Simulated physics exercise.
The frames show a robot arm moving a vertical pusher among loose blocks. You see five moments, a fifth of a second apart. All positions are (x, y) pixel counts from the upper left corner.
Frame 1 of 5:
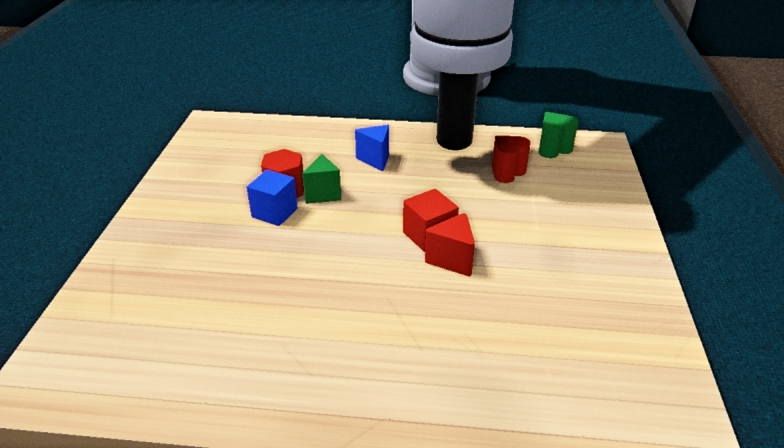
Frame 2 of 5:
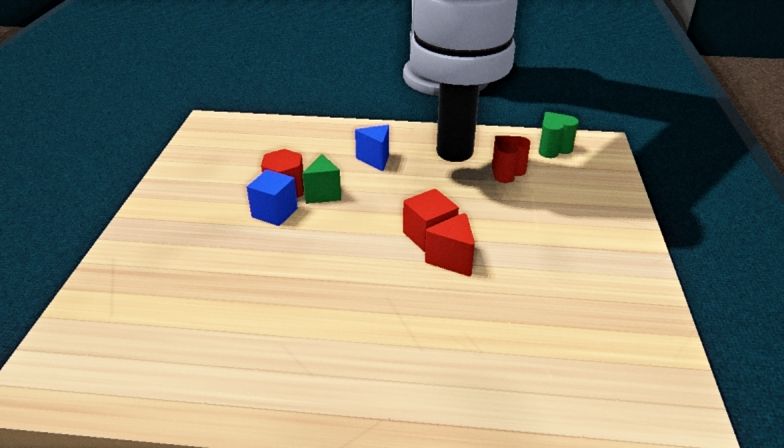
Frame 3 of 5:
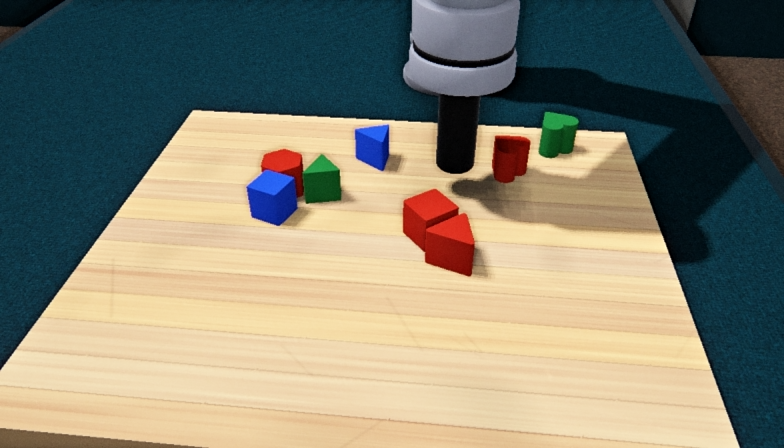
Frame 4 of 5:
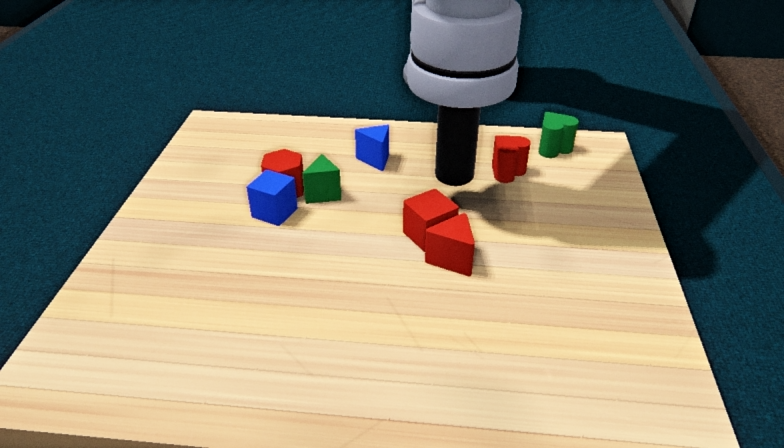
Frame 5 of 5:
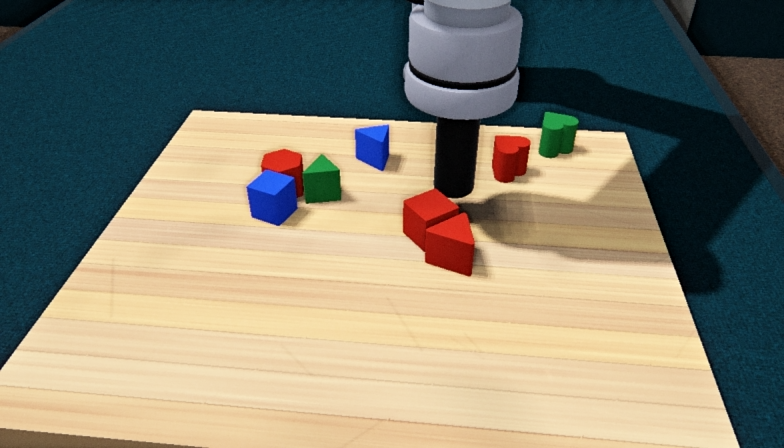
A robot arm's black vertical pusher moves steadily a short way toward the viewer over a pale wooden board, from near its far edge to just behind a red block, while the blocks and camera stay still. The board lies on dark teal fabric, seen from above at an angle. Blue, red and green blocks cluster left, two red blocks touch near the centre, and red and green ones stand at right.
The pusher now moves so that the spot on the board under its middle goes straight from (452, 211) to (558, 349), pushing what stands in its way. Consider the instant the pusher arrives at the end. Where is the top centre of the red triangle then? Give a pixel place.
The middle of the upper face of the red triangle will lie at about (462, 248) in the picture.
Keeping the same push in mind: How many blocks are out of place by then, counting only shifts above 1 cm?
There will be one block that moves more than 1 cm.
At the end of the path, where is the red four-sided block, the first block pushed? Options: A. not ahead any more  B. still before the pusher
Choice A: Not ahead any more.
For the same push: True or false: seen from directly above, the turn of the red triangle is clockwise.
That statement is accurate.
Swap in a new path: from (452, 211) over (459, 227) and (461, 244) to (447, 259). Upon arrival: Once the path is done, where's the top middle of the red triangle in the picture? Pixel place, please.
It will likely be found at (450, 252).
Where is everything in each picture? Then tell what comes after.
Pusher tip (454, 143); block tops, red four-sided block (431, 203); red triangle (455, 228); red heart block (511, 143), in the first picture.
Pusher (455, 154); blocks unchanged, in the second picture.
Pusher (455, 165); blocks unchanged, in the third picture.
Pusher (454, 177); blocks unchanged, in the fourth picture.
Pusher (454, 189); red four-sided block (431, 203); red triangle (455, 228); red heart block (511, 143), in the fifth picture.
What follows on the original path. One third of the way, pusher (483, 227); red four-sided block (430, 207), turned 15° clockwise; red triangle (453, 239), turned 40° clockwise.
Two thirds of the way, pusher (519, 272); red four-sided block (430, 207), turned 15° clockwise; red triangle (462, 248), turned 95° clockwise.
At the end, pusher (563, 325); red four-sided block (430, 207), turned 15° clockwise; red triangle (462, 248), turned 95° clockwise; red heart block in place.
